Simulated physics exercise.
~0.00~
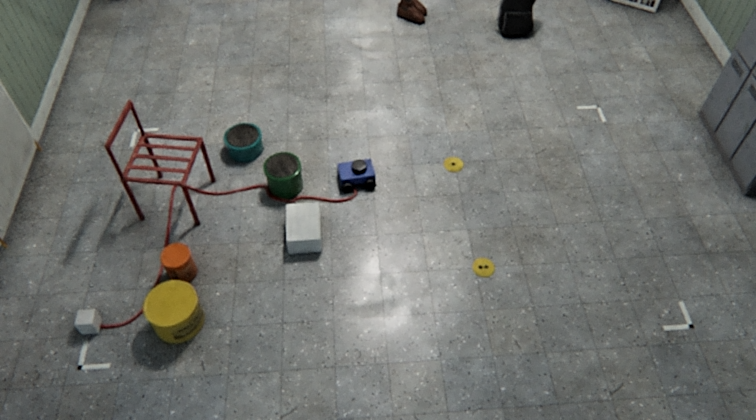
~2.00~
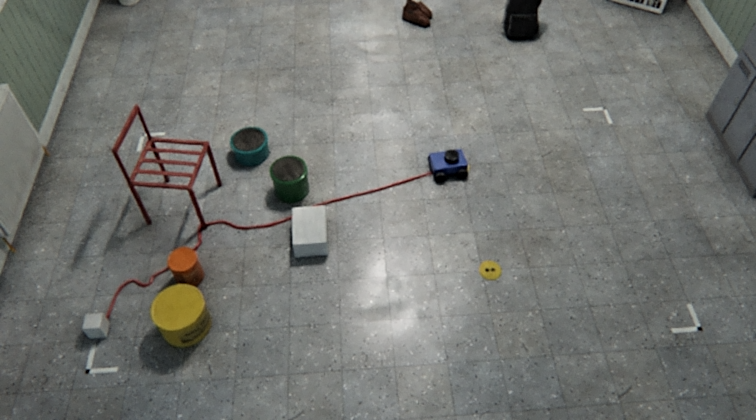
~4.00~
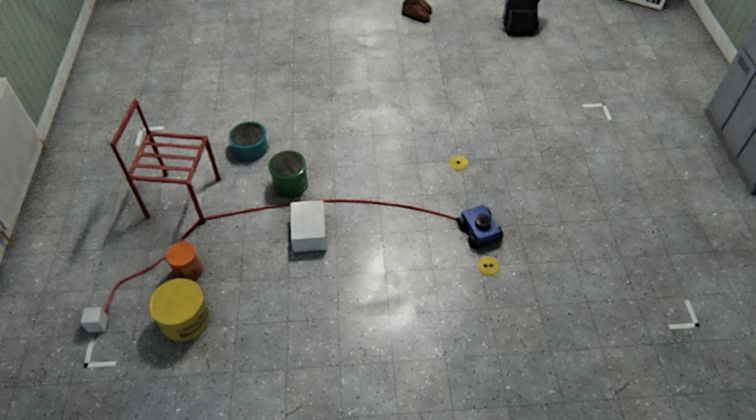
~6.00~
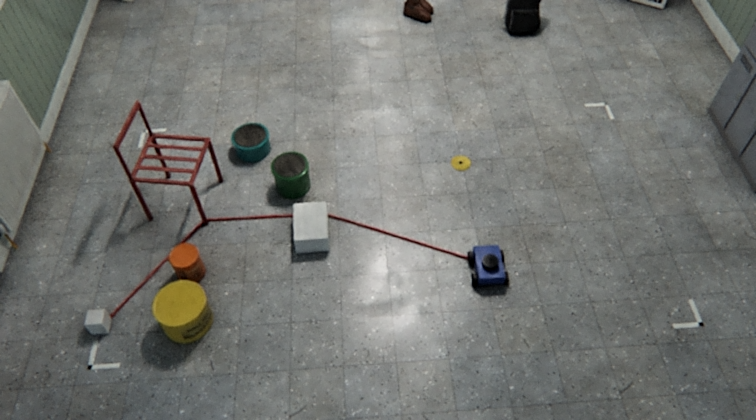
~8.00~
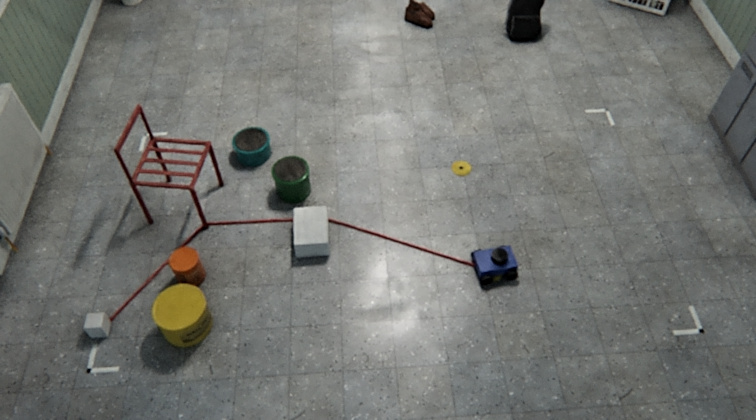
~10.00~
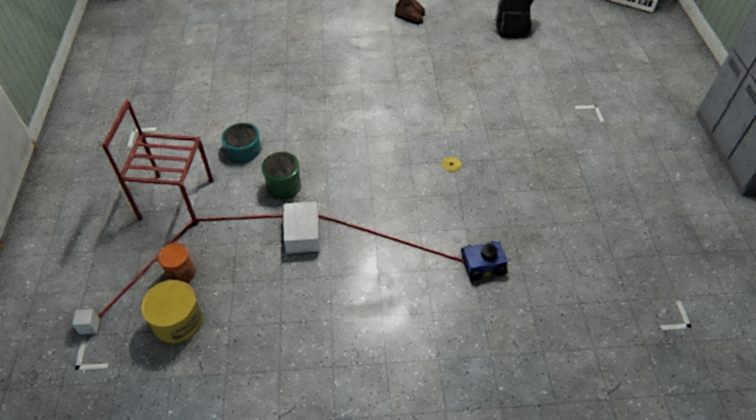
Blue cart trailing a red lead rolls right, then turns down to a second yellow mark, pulling the lead taut, plug holding.
